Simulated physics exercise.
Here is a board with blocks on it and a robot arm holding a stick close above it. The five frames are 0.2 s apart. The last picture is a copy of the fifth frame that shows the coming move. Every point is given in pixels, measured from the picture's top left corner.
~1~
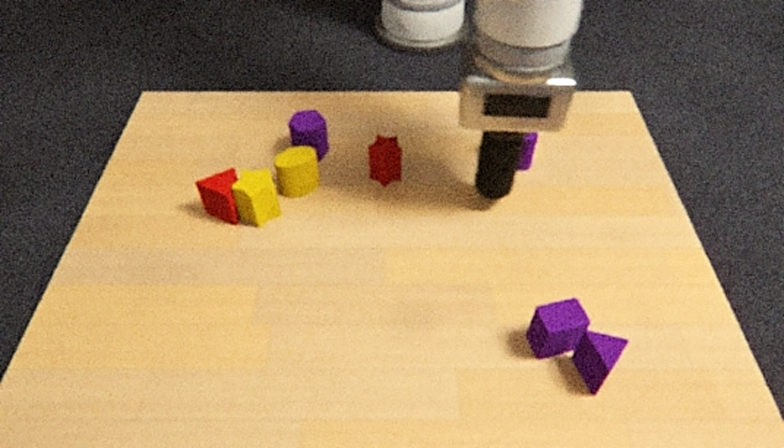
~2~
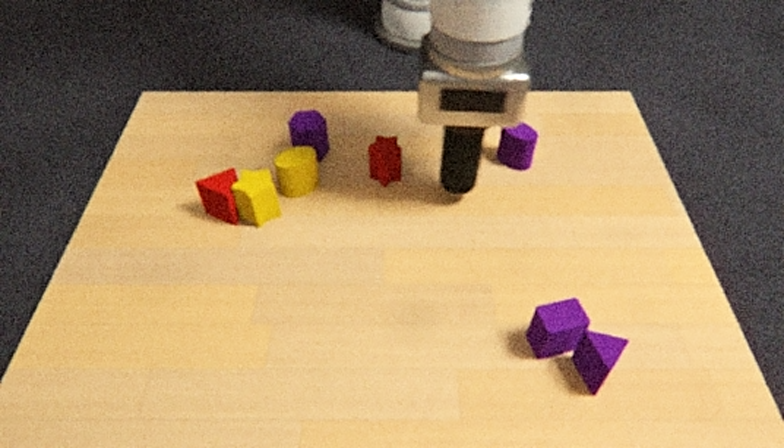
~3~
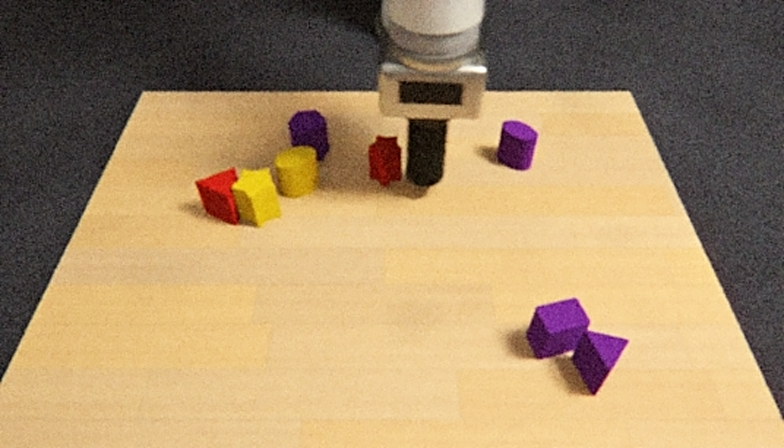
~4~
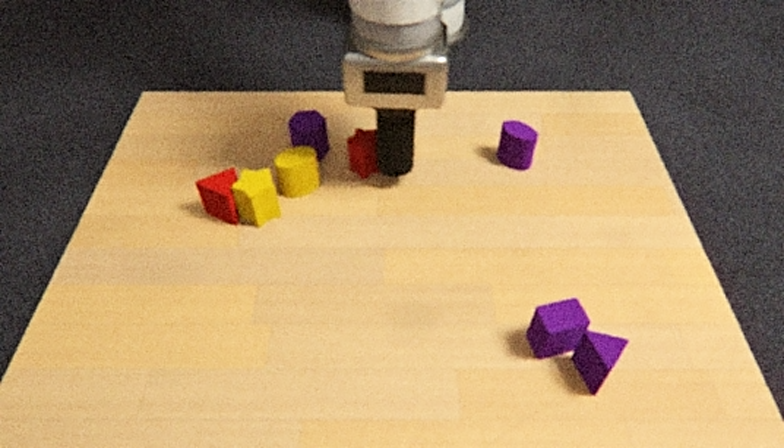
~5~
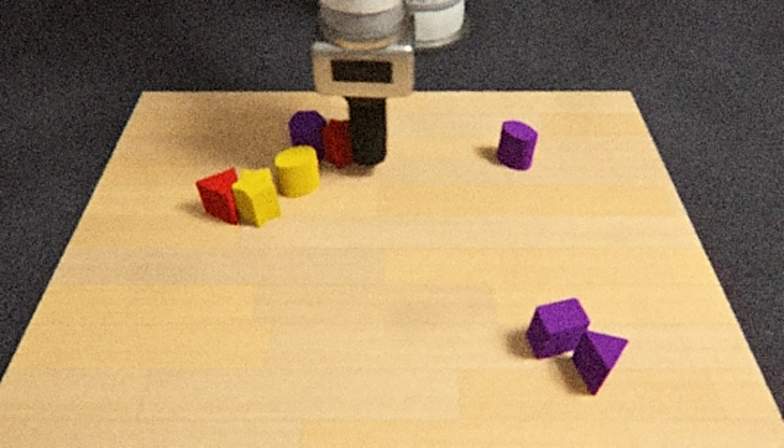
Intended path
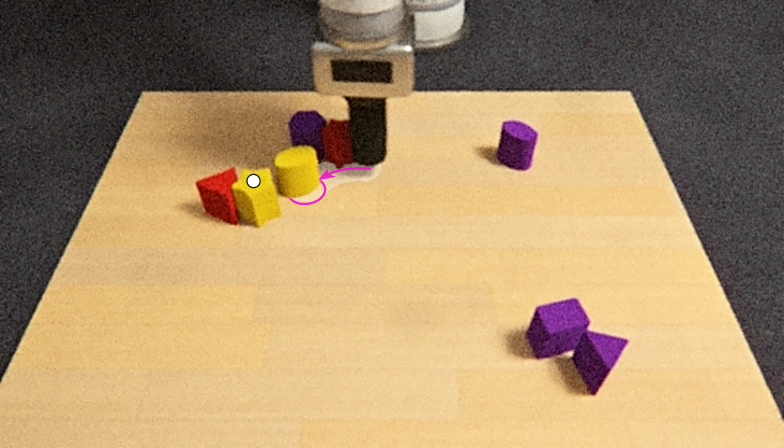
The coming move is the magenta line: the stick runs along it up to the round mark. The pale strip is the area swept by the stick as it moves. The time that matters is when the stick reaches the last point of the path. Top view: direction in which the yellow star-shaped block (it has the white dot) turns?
From above, the turn goes anticlockwise.
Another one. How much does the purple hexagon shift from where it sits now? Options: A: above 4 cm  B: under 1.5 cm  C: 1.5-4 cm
Option C.
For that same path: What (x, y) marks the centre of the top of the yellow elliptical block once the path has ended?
Somewhere near (261, 166).
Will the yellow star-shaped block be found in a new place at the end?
Answer: Yes.
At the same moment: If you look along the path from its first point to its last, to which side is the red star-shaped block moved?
Picture yourself facing from the start of the path to its end: The red star-shaped block moves off to your right.
Path on the board, from (370, 169) by way of (346, 169) and (324, 177) to (306, 190); the dot is on the yellow star-shaped block.
Halfway along, stick (332, 159); purple hexagon (284, 113), turned 25° clockwise; red star-shaped block (305, 126), turned 25° clockwise.
At the end, stick (304, 177); yellow star-shaped block (241, 185), turned 45° anticlockwise; yellow elliptical block (261, 166), turned 40° clockwise; purple hexagon (282, 113), turned 35° clockwise; red star-shaped block (297, 130), turned 50° clockwise.
